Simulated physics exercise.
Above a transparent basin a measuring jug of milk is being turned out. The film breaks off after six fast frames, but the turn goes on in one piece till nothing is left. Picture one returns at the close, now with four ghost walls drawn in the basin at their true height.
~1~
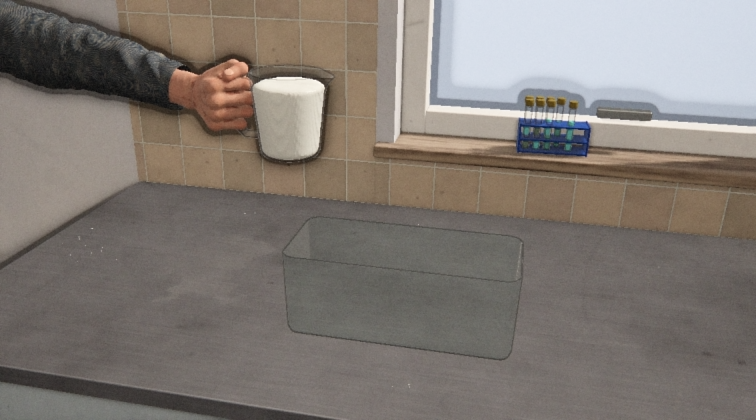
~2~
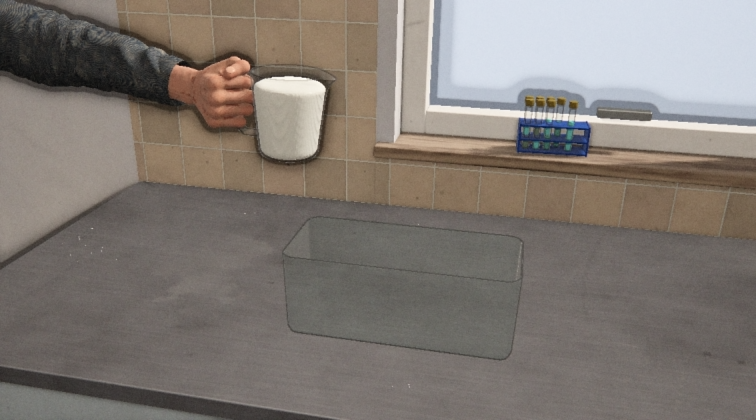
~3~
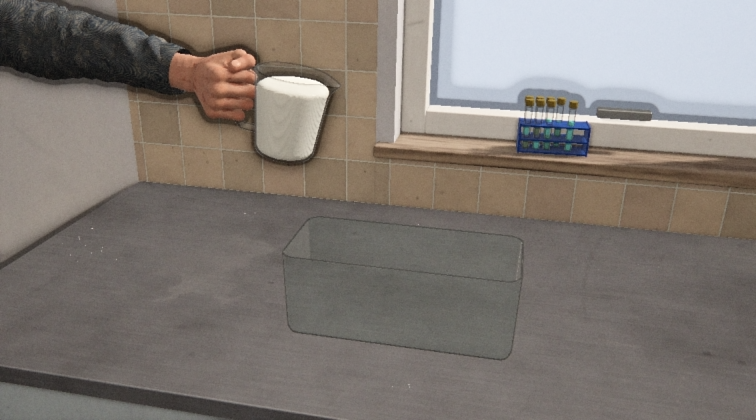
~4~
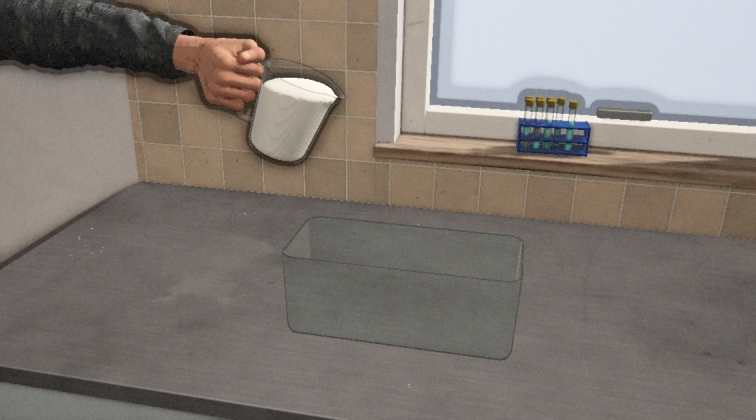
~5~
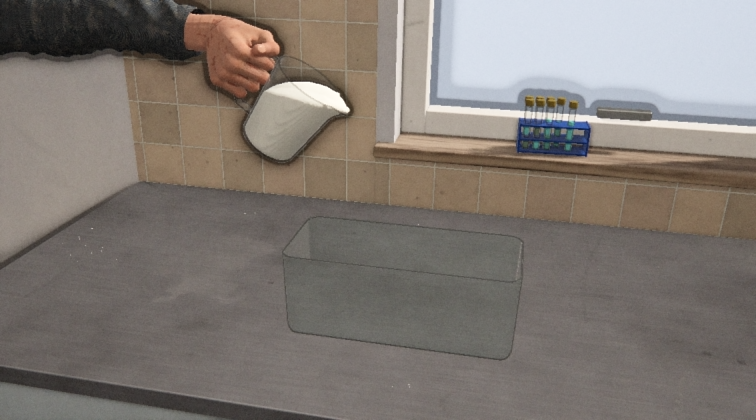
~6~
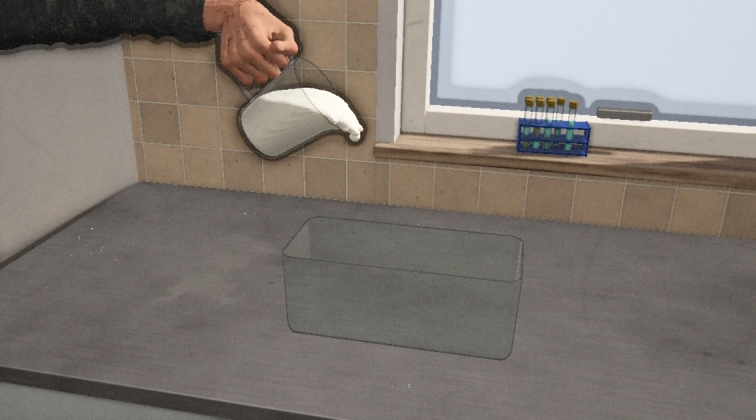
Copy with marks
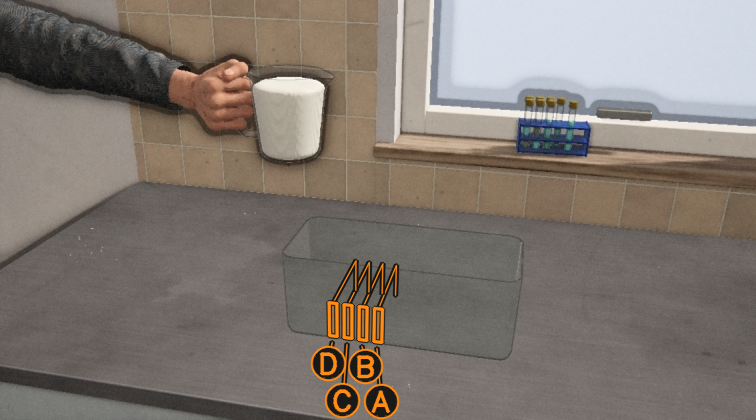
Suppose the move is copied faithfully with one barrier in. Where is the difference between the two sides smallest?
Go for B.
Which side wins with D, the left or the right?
More ends on the right.
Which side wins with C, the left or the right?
More ends on the right.
In orange, A at (376, 348); B at (361, 346); C at (347, 344); D at (332, 342).
With A, about 69 % ends left of the wall and 24 % right of it; 6 % is lost outside.
With B, about 50 % ends left of the wall and 47 % right of it; 3 % is lost outside.
With C, about 18 % ends left of the wall and 80 % right of it.
With D, about 3 % ends left of the wall and 94 % right of it.
